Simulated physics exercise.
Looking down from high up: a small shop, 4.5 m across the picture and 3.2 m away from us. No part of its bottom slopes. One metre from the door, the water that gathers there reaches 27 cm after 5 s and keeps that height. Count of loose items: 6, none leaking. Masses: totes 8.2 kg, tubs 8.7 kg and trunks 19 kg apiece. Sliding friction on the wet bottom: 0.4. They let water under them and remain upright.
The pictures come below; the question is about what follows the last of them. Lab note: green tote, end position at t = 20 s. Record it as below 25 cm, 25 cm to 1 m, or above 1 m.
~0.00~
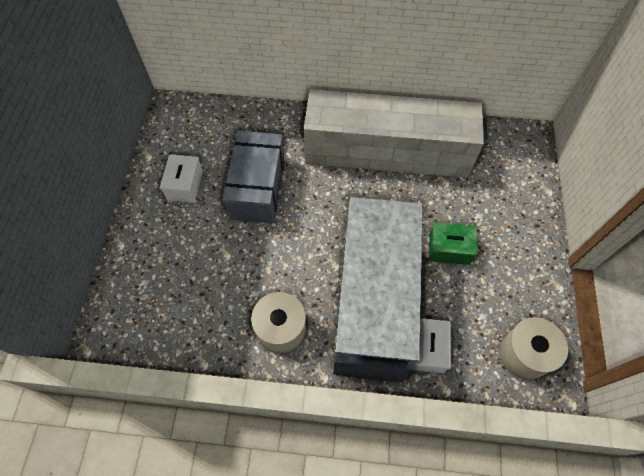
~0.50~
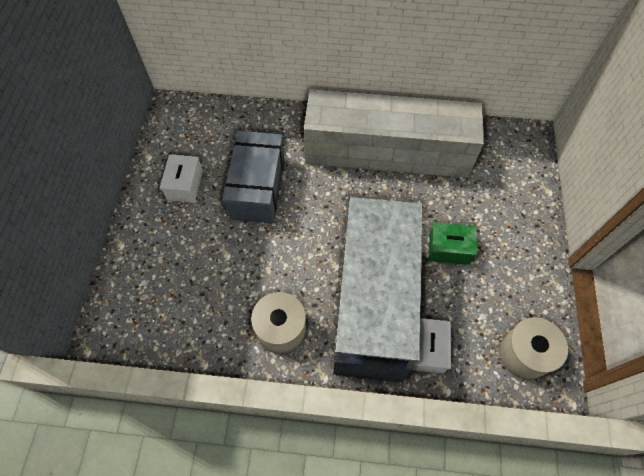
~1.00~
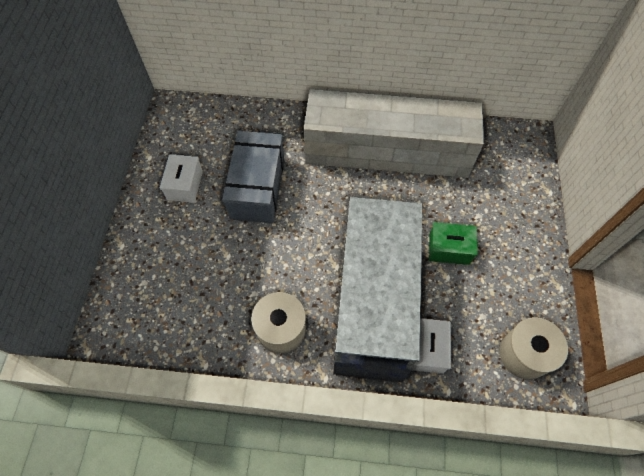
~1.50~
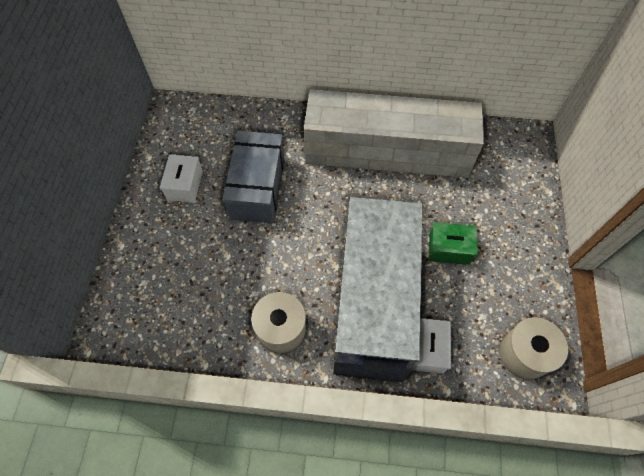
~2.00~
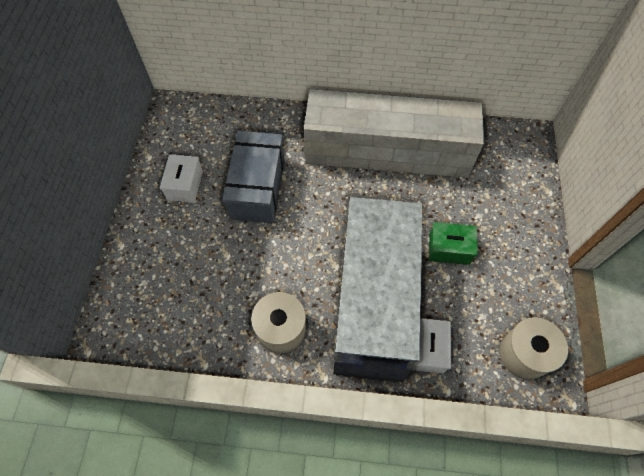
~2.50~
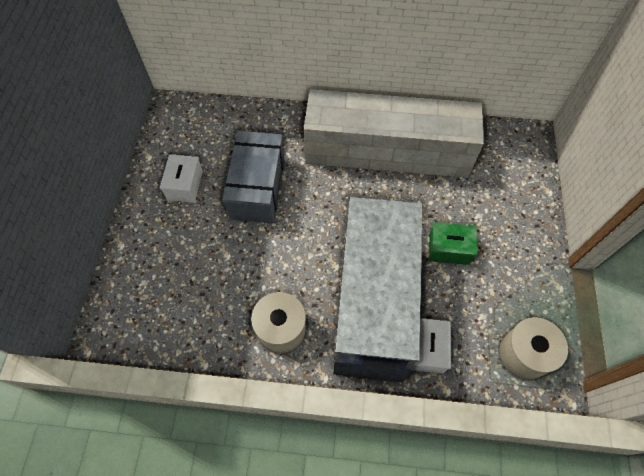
End position: Above 1 m.
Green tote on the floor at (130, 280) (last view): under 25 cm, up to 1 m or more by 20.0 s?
So it journeys a long way.
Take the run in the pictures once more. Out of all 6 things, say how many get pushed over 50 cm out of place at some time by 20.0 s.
By my count, 6.
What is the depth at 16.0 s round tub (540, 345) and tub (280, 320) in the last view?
I'd estimate 20 cm for the first and 16 cm for the second.
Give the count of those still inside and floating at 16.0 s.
The count is 6.
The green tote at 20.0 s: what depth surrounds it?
Somewhere close to 23 cm.
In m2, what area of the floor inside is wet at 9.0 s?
My estimate is roughly 12 m2.
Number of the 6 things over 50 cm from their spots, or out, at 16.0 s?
6.
After 4.0 s the green tote is near (443, 229), 0.1 m from its start, aground; 0 afloat.
After 9.0 s the green tote is near (191, 308), 2.5 m from its start, aground; 4 afloat.
After 16.0 s the green tote is near (280, 226), 1.6 m from its start, afloat; 6 afloat.
After 20.0 s the green tote is near (282, 188), 1.7 m from its start, afloat; 6 afloat.
